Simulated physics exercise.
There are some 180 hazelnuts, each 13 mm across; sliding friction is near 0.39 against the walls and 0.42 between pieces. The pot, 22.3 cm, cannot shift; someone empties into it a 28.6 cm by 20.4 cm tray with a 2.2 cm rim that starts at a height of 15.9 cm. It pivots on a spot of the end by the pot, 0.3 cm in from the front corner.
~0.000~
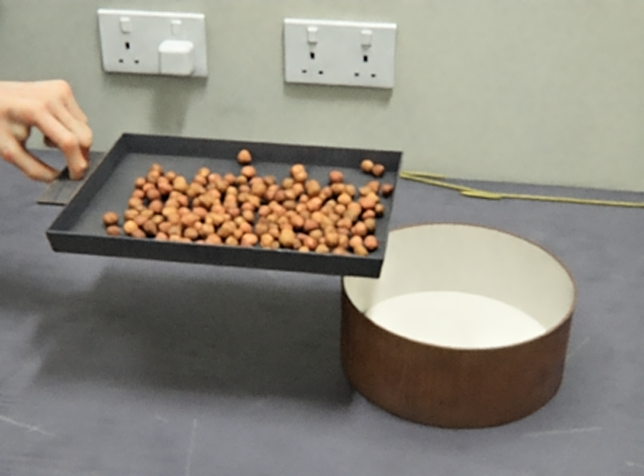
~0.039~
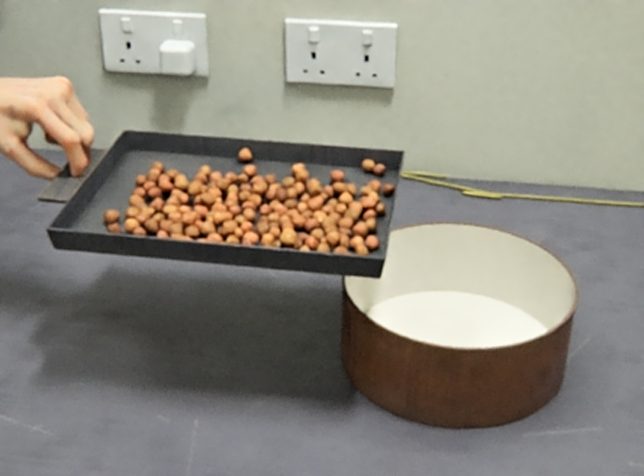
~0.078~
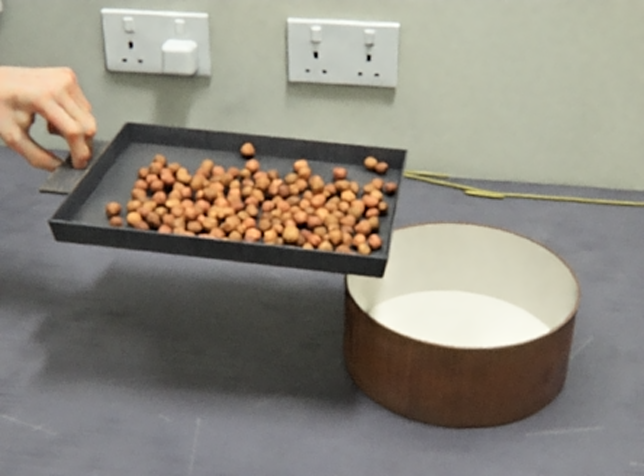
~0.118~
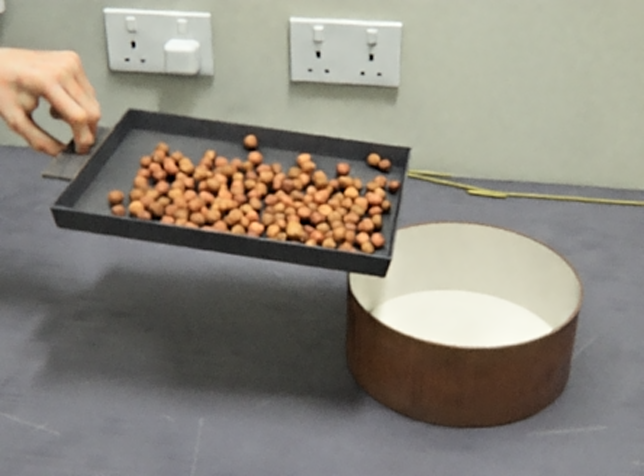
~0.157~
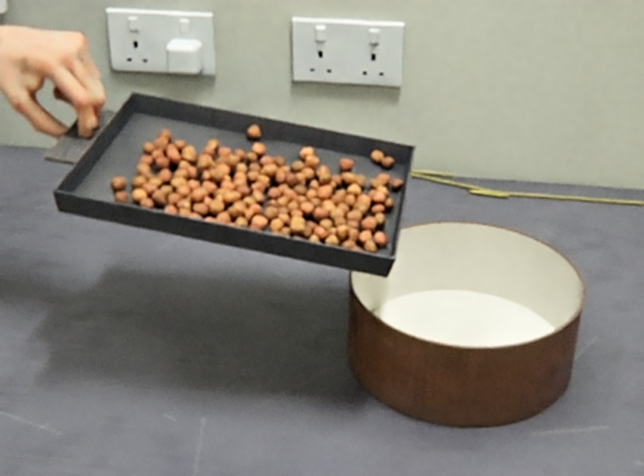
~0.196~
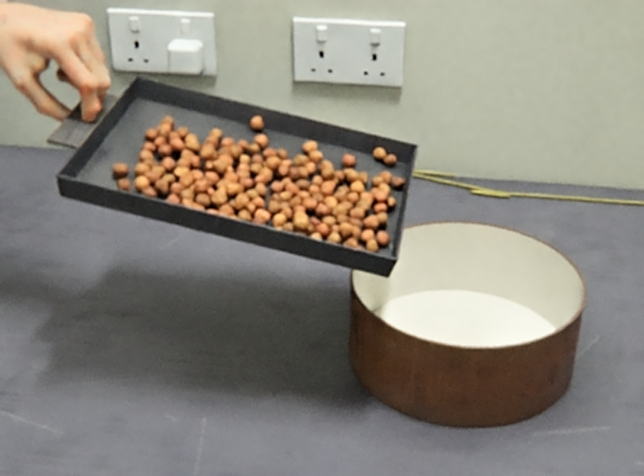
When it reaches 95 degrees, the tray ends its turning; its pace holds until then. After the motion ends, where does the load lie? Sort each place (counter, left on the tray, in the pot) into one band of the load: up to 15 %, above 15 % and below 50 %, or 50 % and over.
Counter: Between 15 and 50 %; tray: Up to 15 %; pot: 50 % and over.
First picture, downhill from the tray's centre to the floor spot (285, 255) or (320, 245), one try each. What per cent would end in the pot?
First try: Around 0 percent; second try: Around 20 percent.
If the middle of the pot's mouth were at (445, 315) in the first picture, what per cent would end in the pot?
Estimate: ~ 95 %.
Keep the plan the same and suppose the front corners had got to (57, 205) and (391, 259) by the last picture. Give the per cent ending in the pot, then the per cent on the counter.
The pot gets 0 and the counter 100.
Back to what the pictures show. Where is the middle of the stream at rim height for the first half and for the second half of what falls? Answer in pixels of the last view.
At about (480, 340), then at (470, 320).
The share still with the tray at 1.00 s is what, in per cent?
Around 100 percent of it.
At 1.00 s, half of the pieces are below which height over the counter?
About 24 cm.
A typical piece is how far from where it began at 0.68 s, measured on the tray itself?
4 cm.
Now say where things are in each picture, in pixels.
The first picture shows tray tilt 0 degrees, front corners at (51, 230) and (380, 256); middle of the pieces at (248, 217); pot at (457, 279).
The second picture shows tray tilt 1 degrees, front corners at (52, 227) and (381, 256); middle of the pieces at (249, 215).
The third picture shows tray tilt 2 degrees, front corners at (54, 219) and (384, 256); middle of the pieces at (251, 211).
The fourth picture shows tray tilt 5 degrees, front corners at (56, 205) and (388, 255), lowest corner right front; middle of the pieces at (254, 205).
The fifth picture shows tray tilt 8 degrees, front corners at (59, 189) and (391, 256), lowest corner right front; middle of the pieces at (257, 197).
The sixth picture shows tray tilt 11 degrees, front corners at (62, 174) and (394, 256), lowest corner right front; middle of the pieces at (260, 190); pot at (467, 278). Its pace works out near 85 degrees a second.
After 0.68 s, tilt 51 degrees; the tray holds 100 %, the pot 0 %.
After 1.00 s, tilt 78 degrees; the tray holds 100 %, the pot 0 %.
Then, at 1.42 s, tilt 95 degrees; the tray holds 15 %, the pot 55 %.
At rest (2.4 s), counter 30 %, tray 0 %, pot 70 %.
